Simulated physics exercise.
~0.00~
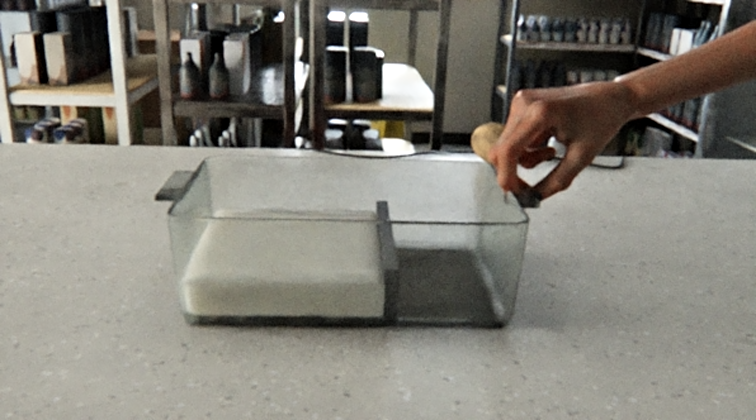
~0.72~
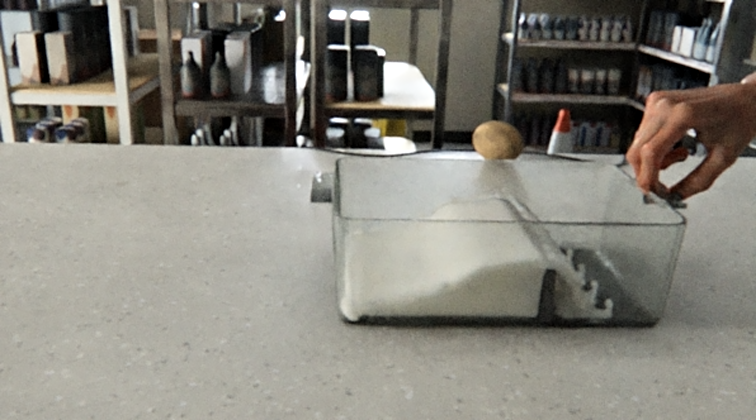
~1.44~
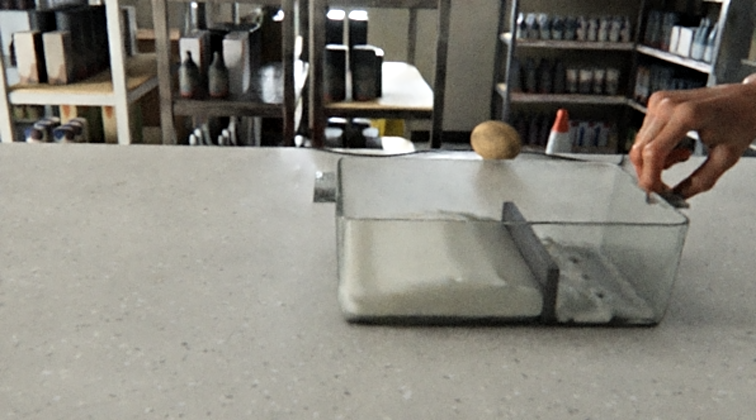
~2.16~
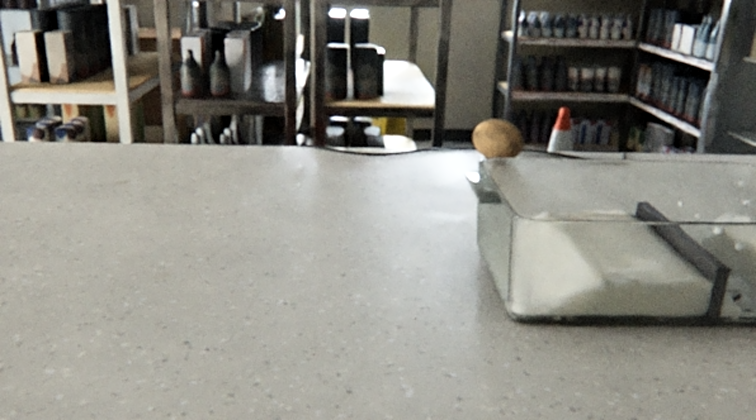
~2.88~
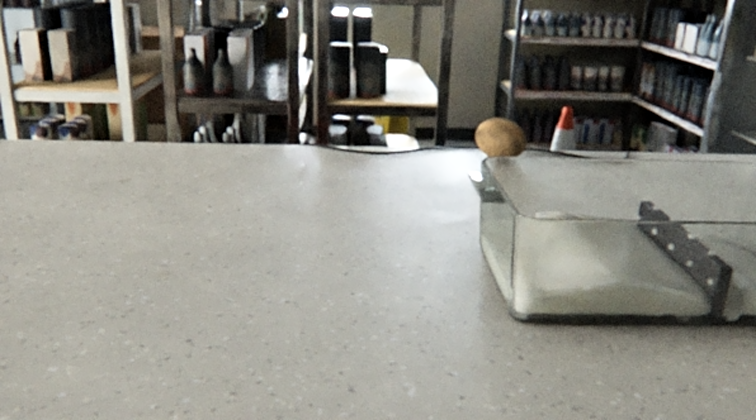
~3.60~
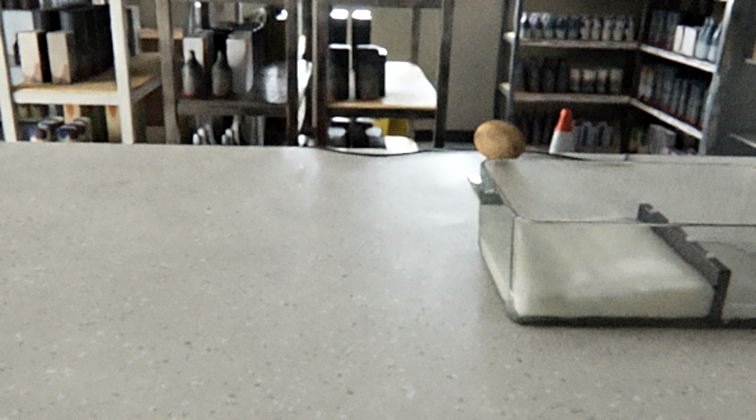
The video shows a hand pulling a divided glass tub rightwards across a speckled counter in two moves with a pause between, the milk in its left half sloshing against the divider and some crossing over, before the tub rests partly out of view with most milk still left.
